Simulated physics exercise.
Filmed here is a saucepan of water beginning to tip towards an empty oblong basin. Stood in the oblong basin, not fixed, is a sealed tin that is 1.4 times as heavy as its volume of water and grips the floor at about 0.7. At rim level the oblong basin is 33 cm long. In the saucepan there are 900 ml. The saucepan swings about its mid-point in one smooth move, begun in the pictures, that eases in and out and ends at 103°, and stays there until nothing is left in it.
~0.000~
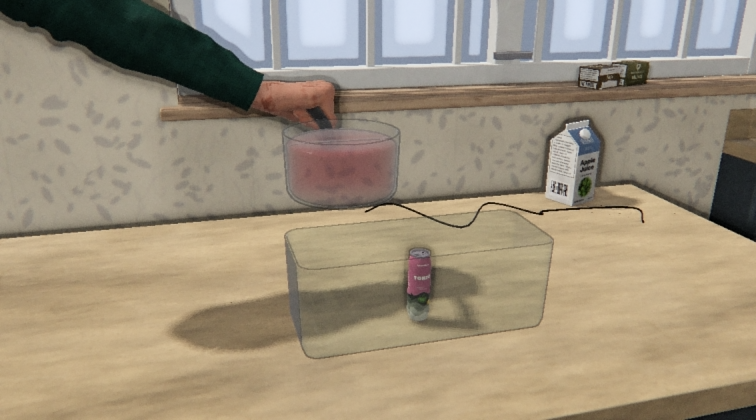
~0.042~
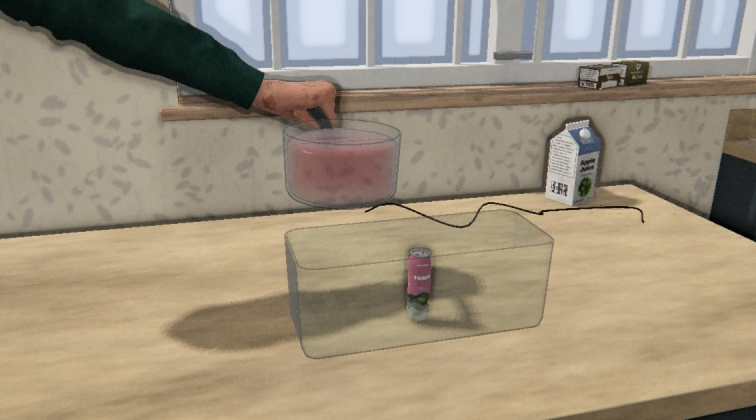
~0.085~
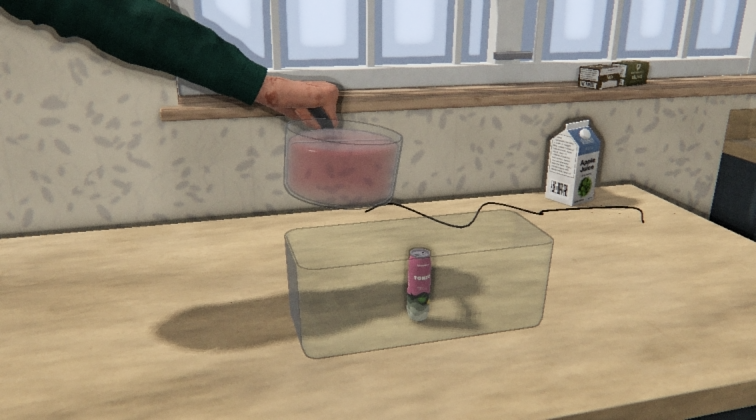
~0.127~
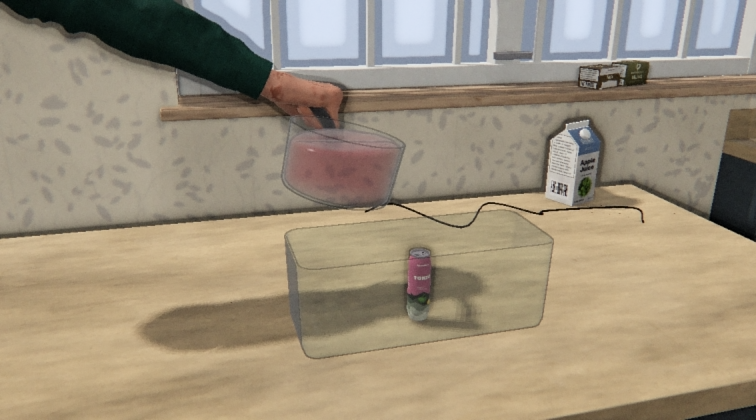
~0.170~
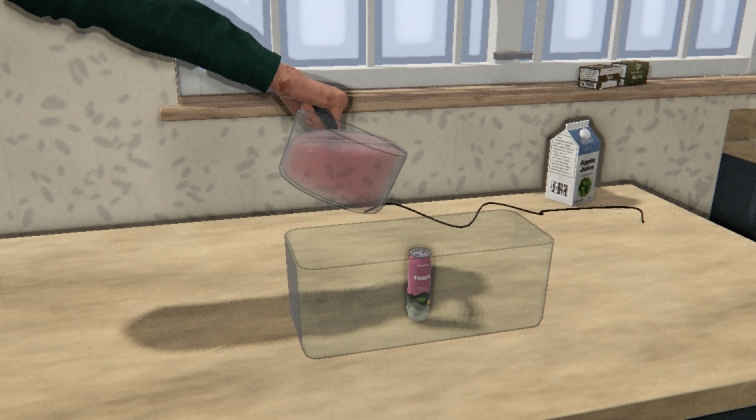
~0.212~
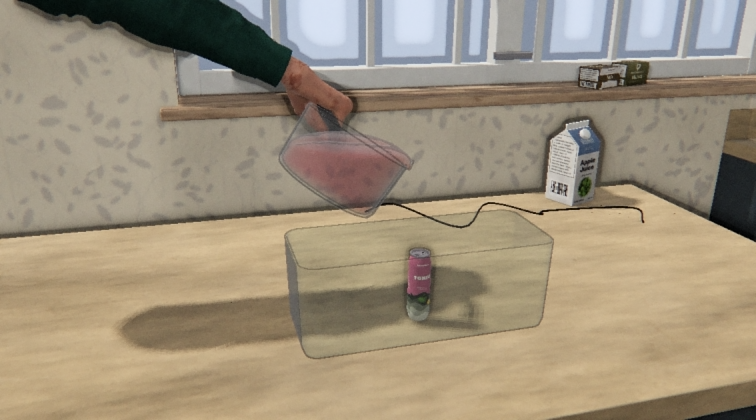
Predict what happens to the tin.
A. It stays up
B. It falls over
Answer: A.
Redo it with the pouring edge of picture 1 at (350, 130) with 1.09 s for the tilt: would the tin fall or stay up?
It does not tip.
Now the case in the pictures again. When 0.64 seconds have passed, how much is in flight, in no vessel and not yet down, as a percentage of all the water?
About 5 percent.
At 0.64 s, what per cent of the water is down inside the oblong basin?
Some 88 percent.
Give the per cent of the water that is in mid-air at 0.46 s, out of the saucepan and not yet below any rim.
32 %.
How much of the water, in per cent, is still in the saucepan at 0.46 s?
I reckon about 28 in a hundred is still held.
By 0.46 s the tilt is 98° and 29 per cent is still to pour; the tin stands where it began.
By 0.64 s the tilt is 103° and 7 per cent is still to pour; the tin stands where it began.
By 0.83 s the tilt is 103° and 1 per cent is still to pour; the tin stands where it began.
By 1.04 s the tilt is 103° and 0 per cent is still to pour; the tin stands where it began.
At rest the tin stands where it began.
